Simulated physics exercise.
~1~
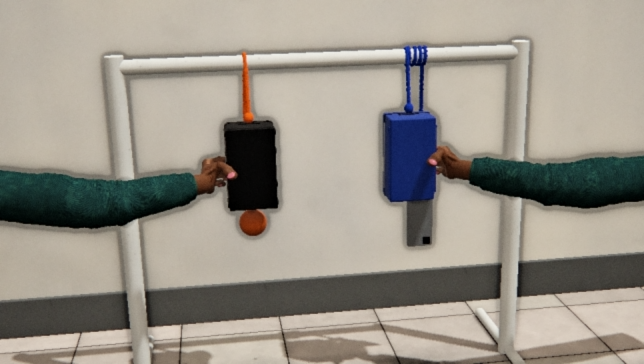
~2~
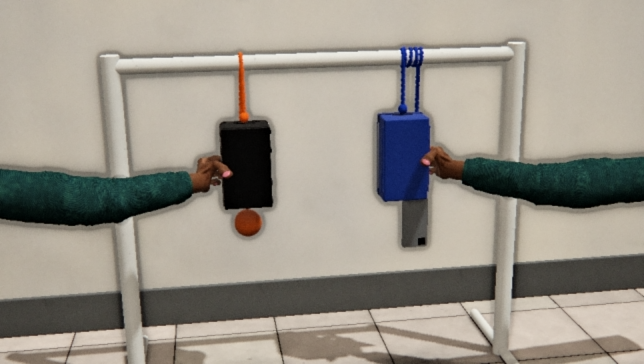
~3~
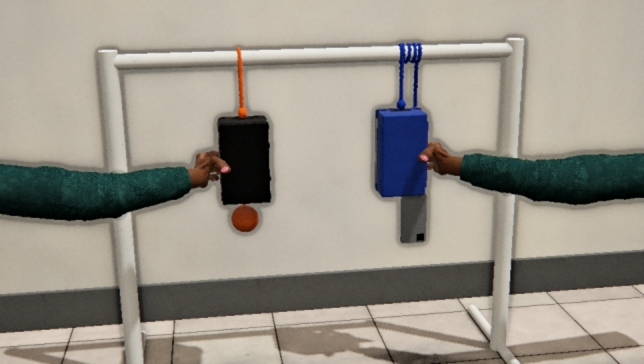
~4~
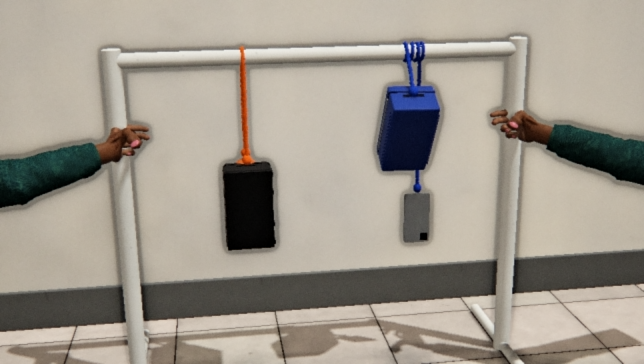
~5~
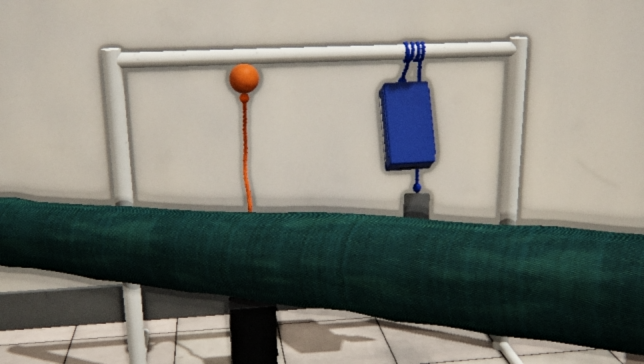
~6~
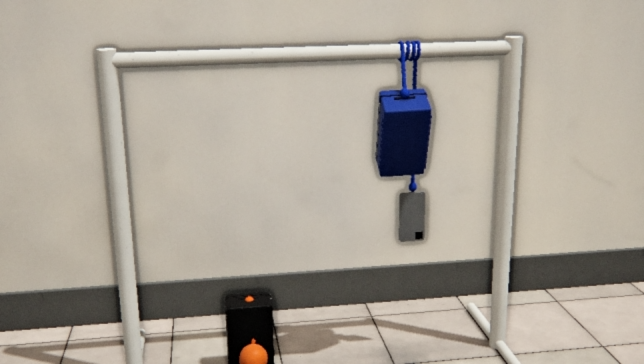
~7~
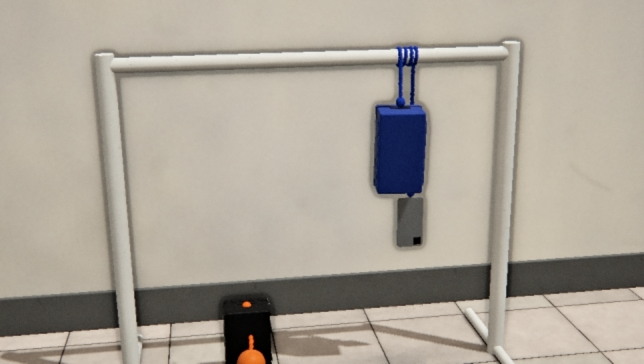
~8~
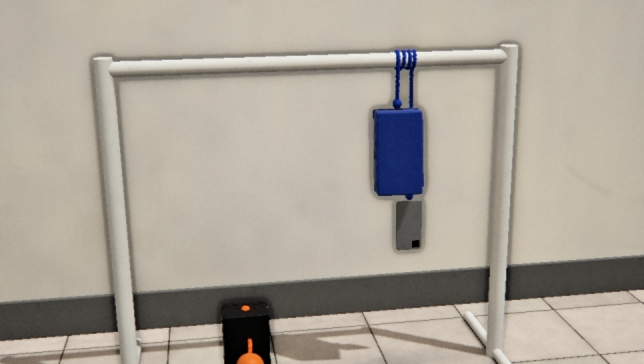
The black case on the left dropped once two green-sleeved hands let go, its orange rope slipping over the white rail and falling with its orange ball to the floor, while the blue case tilted, swung upright and stayed hanging above a gray phone.
